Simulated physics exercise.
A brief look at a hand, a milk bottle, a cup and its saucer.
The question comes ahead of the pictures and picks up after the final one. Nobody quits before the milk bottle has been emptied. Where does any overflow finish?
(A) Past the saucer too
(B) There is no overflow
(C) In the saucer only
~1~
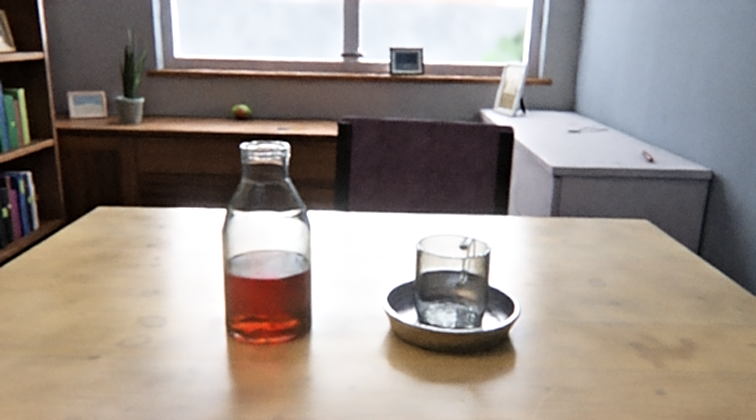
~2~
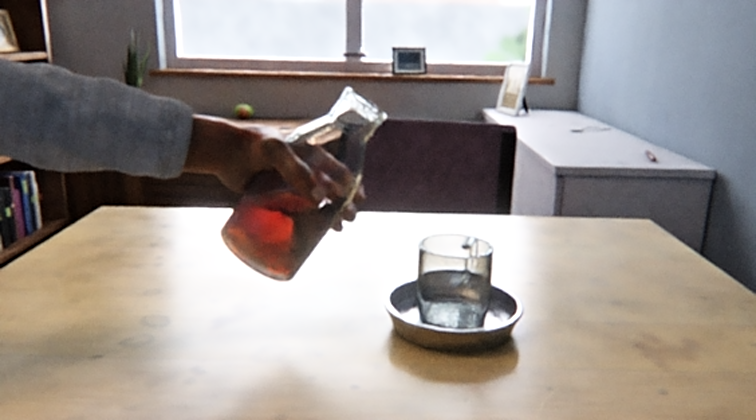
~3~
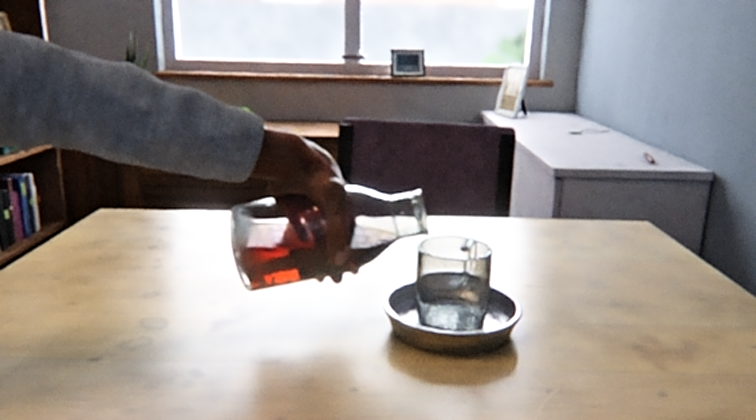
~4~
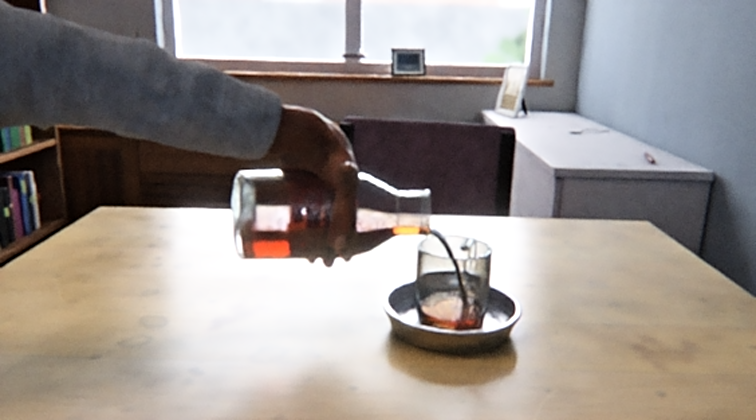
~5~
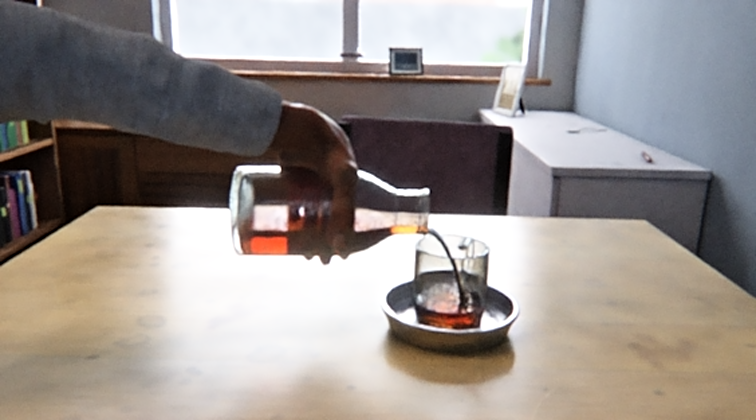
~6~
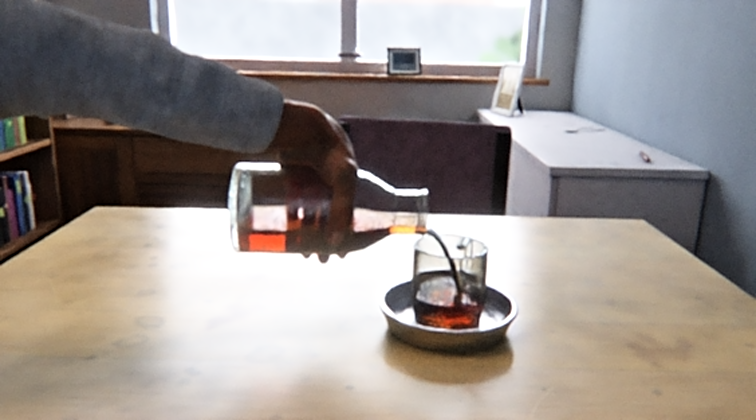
In the saucer only.
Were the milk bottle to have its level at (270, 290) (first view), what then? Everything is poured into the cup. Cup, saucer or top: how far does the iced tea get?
Result: No overflow.
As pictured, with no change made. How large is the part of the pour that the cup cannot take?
Roughly 15 percent, I'd say.
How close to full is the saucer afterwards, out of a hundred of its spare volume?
Estimate: Roughly 30 in a hundred.
Next, the cup is about three quarters full; the saucer is dry.
After that, the cup is full to the brim; the saucer is wet, with room to spare.
Finally, the cup is full to the brim; the saucer is wet, with room to spare.
